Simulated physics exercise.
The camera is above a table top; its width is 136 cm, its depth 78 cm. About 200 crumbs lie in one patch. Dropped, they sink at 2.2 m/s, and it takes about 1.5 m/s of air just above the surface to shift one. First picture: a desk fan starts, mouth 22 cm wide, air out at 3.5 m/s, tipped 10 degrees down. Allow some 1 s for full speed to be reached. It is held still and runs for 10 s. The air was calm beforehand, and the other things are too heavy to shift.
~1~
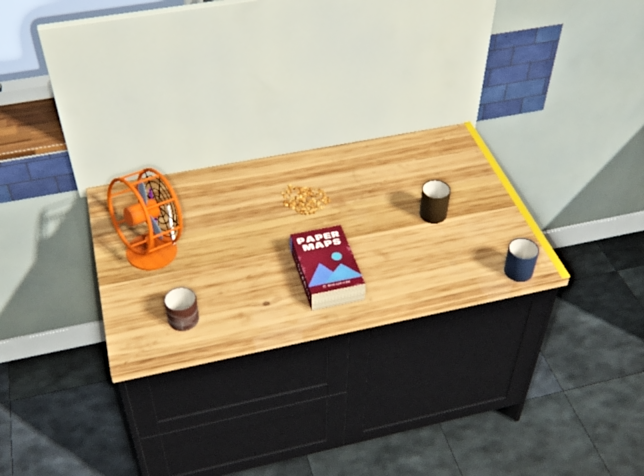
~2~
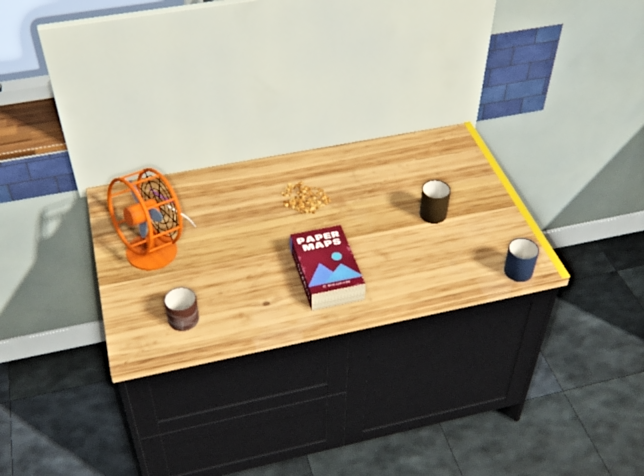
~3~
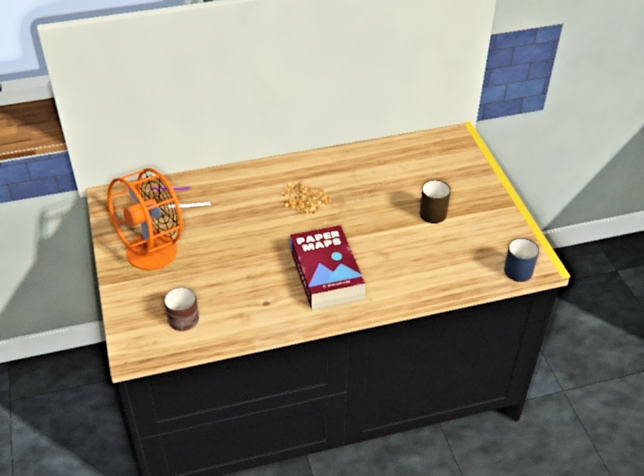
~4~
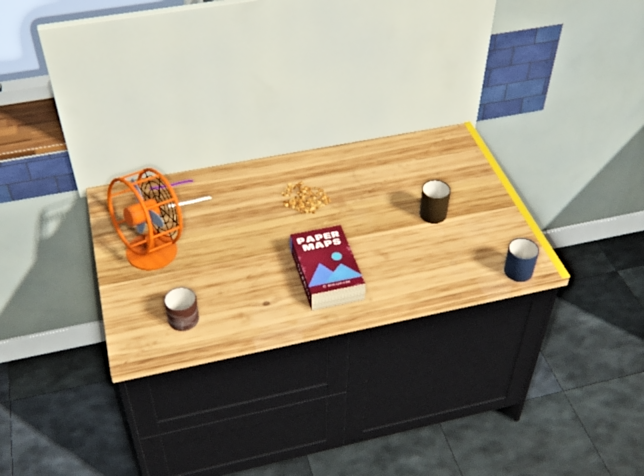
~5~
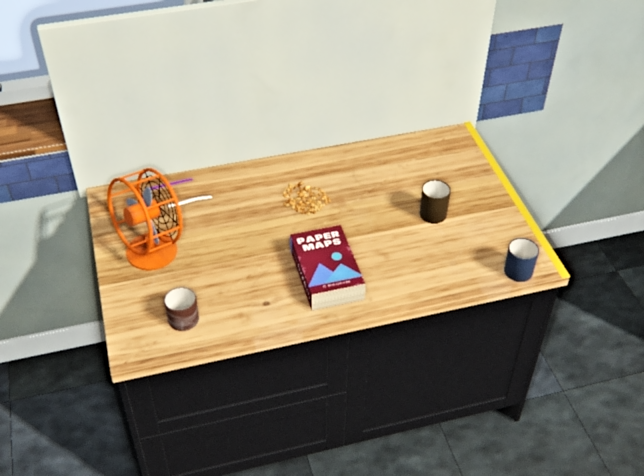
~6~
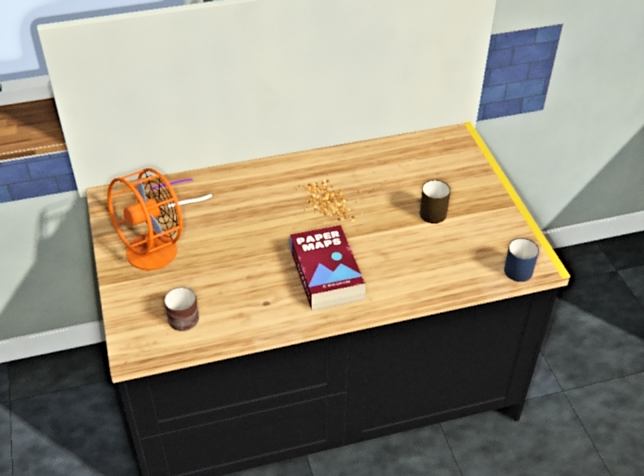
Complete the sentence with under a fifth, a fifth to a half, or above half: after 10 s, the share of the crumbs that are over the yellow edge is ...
After 10 s, the share is above half.
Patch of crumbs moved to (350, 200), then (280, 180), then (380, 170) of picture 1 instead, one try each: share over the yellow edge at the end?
Going through the three spots in order, you'd get 80 percent, 100 percent and 100 percent.
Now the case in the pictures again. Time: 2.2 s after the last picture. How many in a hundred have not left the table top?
I'd estimate about 30 per cent.
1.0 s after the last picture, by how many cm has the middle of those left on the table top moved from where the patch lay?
Measured offset: Approx. 50 cm.
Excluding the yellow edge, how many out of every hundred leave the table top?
The share comes to some 0 per cent.
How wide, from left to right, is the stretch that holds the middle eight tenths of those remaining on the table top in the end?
Spread, left to right: Approx. 30 cm.
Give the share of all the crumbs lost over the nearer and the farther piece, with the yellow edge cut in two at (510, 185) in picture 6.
Estimate: Nearer ~ 15 %; farther ~ 60 %.
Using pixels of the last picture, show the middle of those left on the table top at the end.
The middle lands close to (421, 214) in pixels.
Then, 1.0 s after the last picture, 62 % are over the yellow edge; the middle of those still in play is near (465, 199); 69 % have settled or left.
Then, 2.2 s after the last picture, 70 % are over the yellow edge; the middle of those still in play is near (420, 212); 78 % have settled or left.
Then, 4.6 s after the last picture, 72 % are over the yellow edge; the middle of those still in play is near (421, 212); 82 % have settled or left.
Then, 9.1 s after the last picture, at the end, 74 % are over the yellow edge; the middle of those still in play is near (421, 214).
